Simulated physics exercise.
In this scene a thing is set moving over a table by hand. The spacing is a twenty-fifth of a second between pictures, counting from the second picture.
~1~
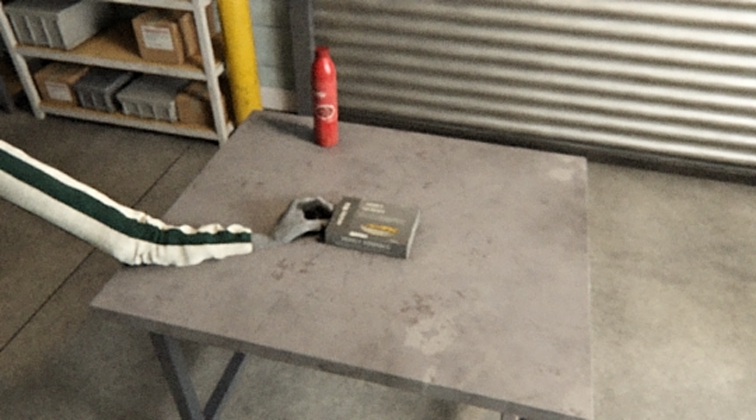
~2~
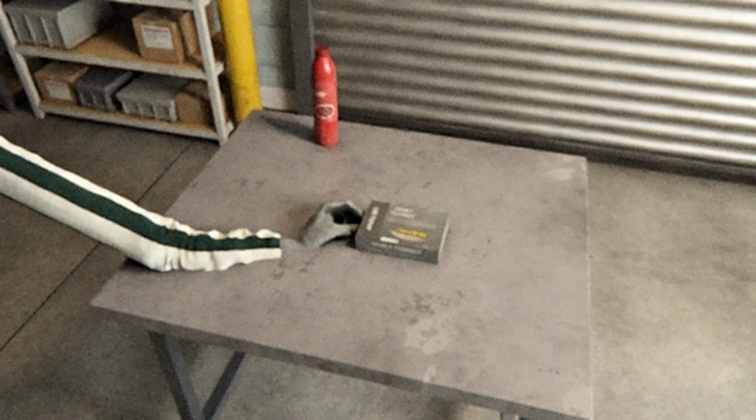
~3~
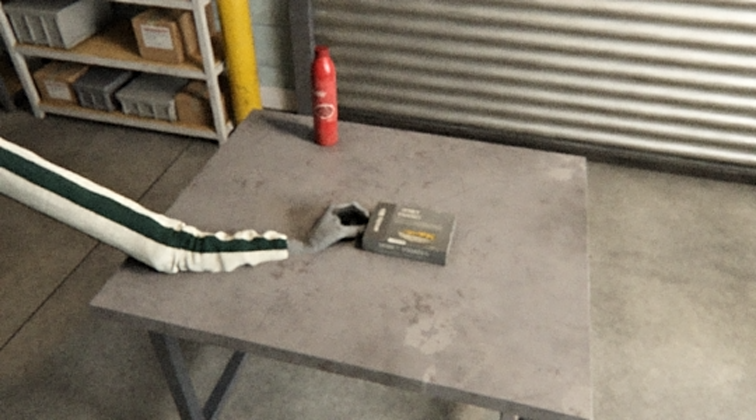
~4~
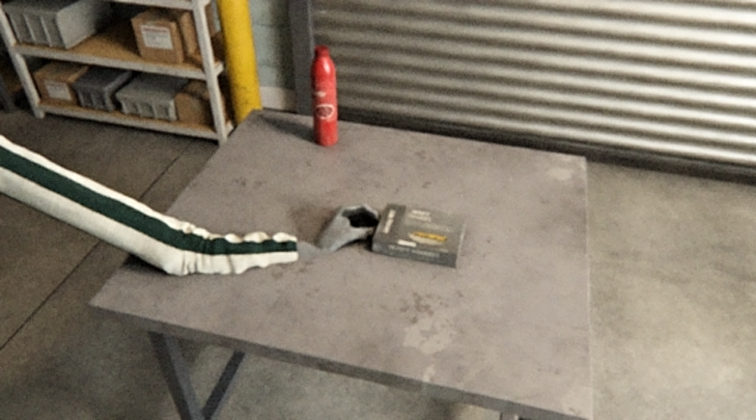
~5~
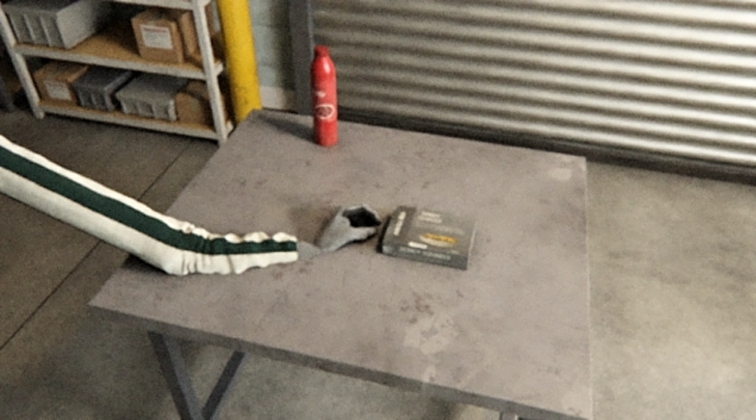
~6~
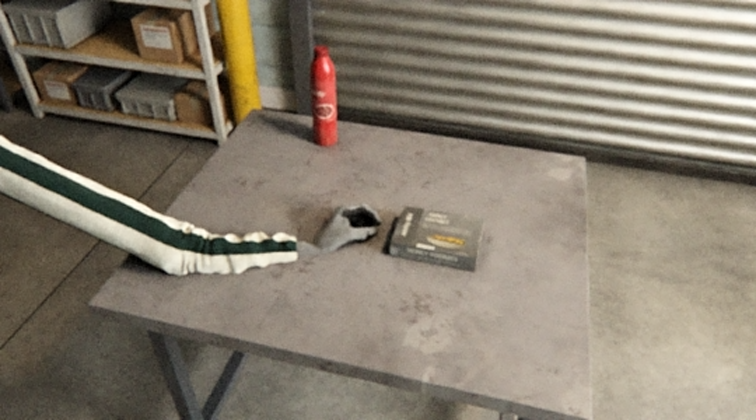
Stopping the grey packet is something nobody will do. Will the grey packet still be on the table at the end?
Keeps to the surface.
Then, 0.10 s later than the last frame, grey packet moved a little near (446, 238).
Then, 0.50 s later than the last frame, grey packet resting near (446, 238).
When it is over, moved from the start, grey packet. End places, in pixels of the last picture, grey packet near (446, 238).
